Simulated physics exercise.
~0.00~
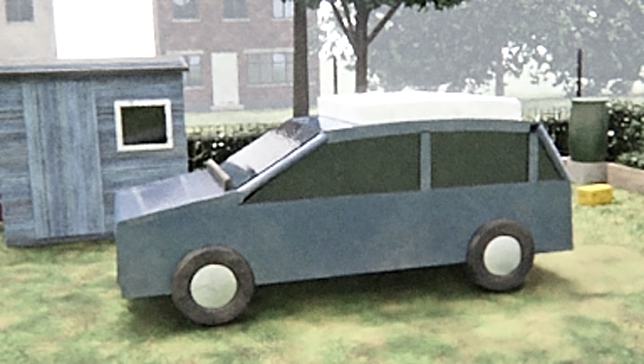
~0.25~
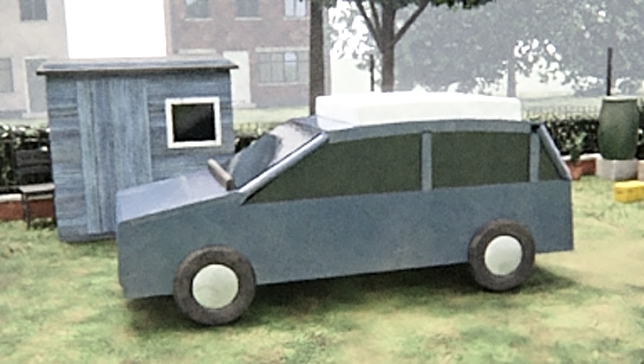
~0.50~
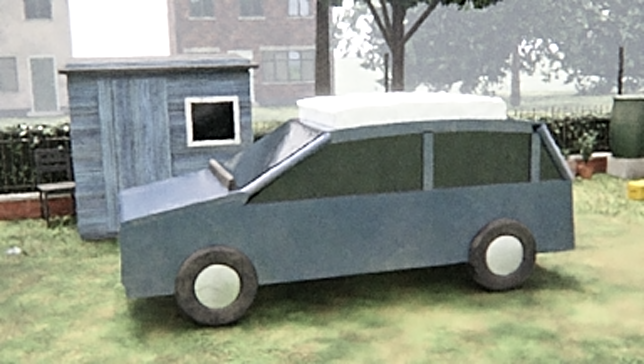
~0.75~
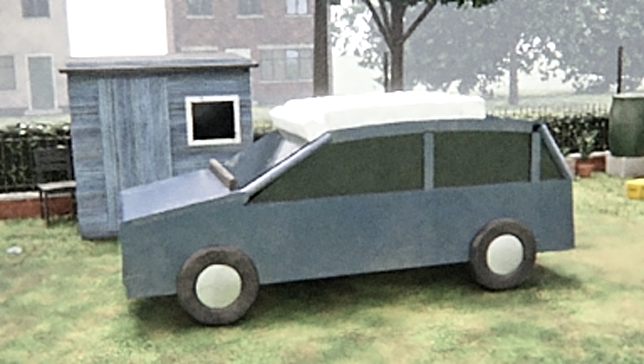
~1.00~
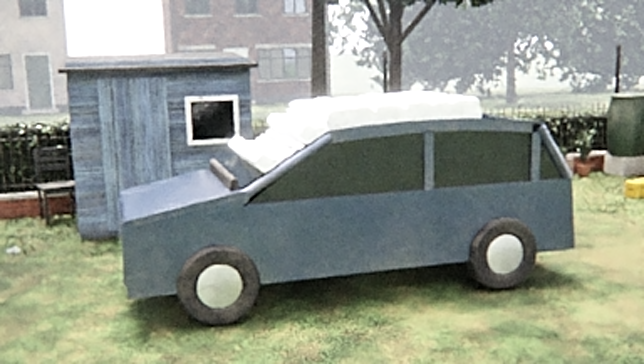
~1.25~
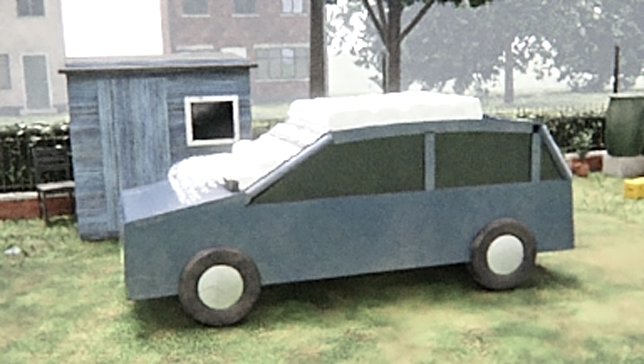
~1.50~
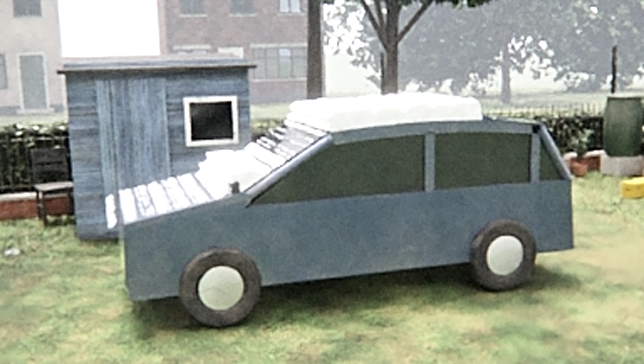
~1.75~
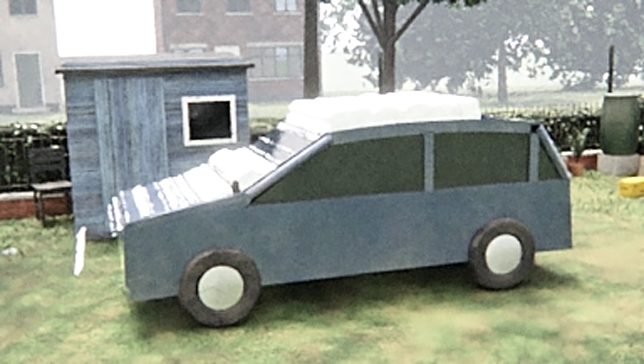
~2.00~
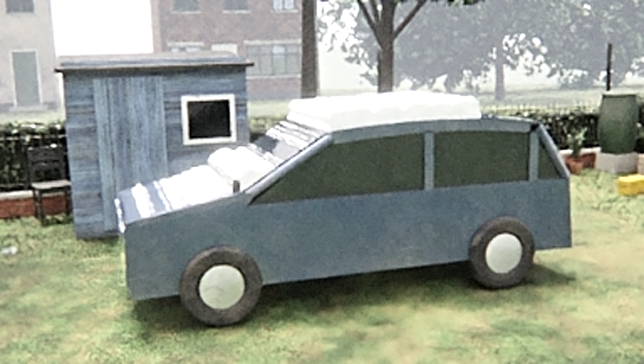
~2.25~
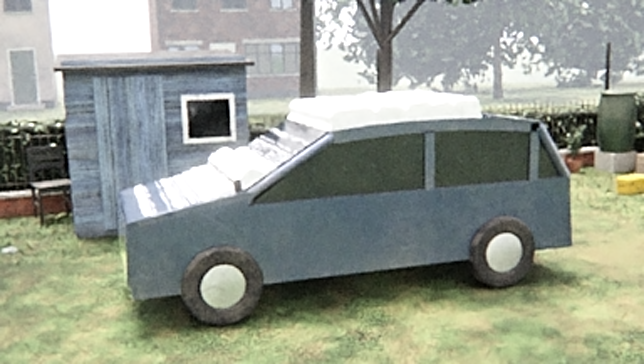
At the start, a blue car with a thick white slab of snow on its roof stands side-on, facing left, on grass near a small blue shed. The background shifts to the right as the view follows the car, then nearly settles. The slab slips forward over the front edge of the roof, and part of it spills down the windscreen. Snow piles at the foot of the glass and spreads in streaks over the bonnet, and a little drops off the nose. At the end, most of the snow still sits on the roof, with smaller patches on the windscreen and bonnet.
